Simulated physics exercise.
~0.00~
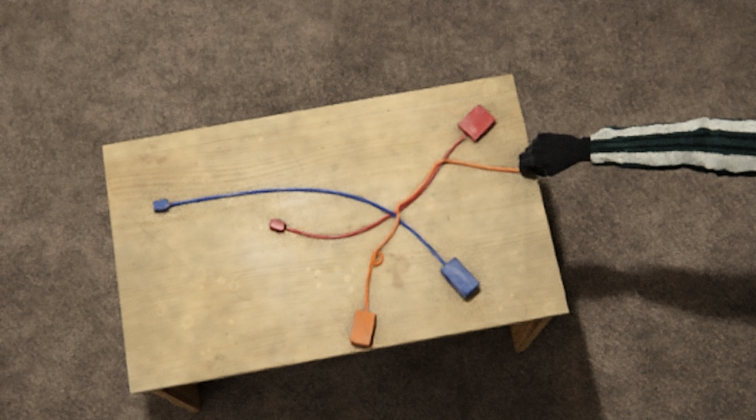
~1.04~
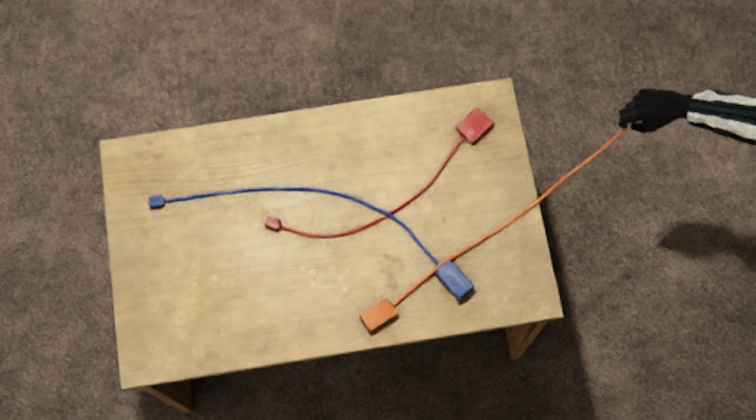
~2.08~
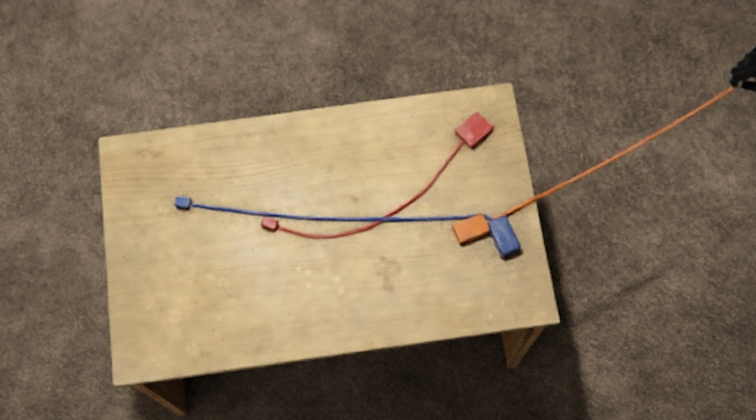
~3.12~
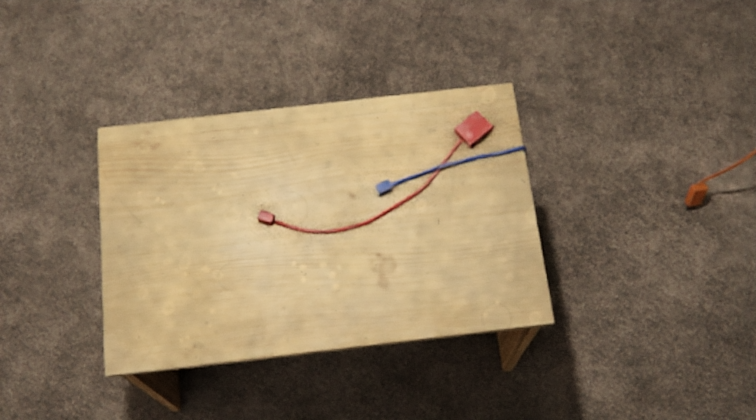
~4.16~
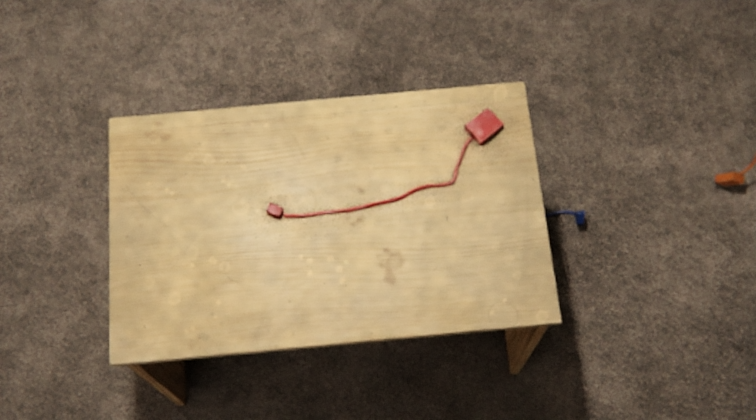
A black-gloved hand in a striped sleeve holds the end of an orange cable at the right of a pale wooden desk on brown carpet, seen from above. Red, blue and orange cables cross on the desktop, with the red charger at upper right, the blue one at lower right and the orange one near the front edge. The hand pulls the orange cable rightwards, and its charger slides against the blue charger and shifts it. Both chargers leave the right side, the blue cable trailing after them. Finally the blue plug also goes over the edge, leaving only the red cable, slightly bent, on the desk.
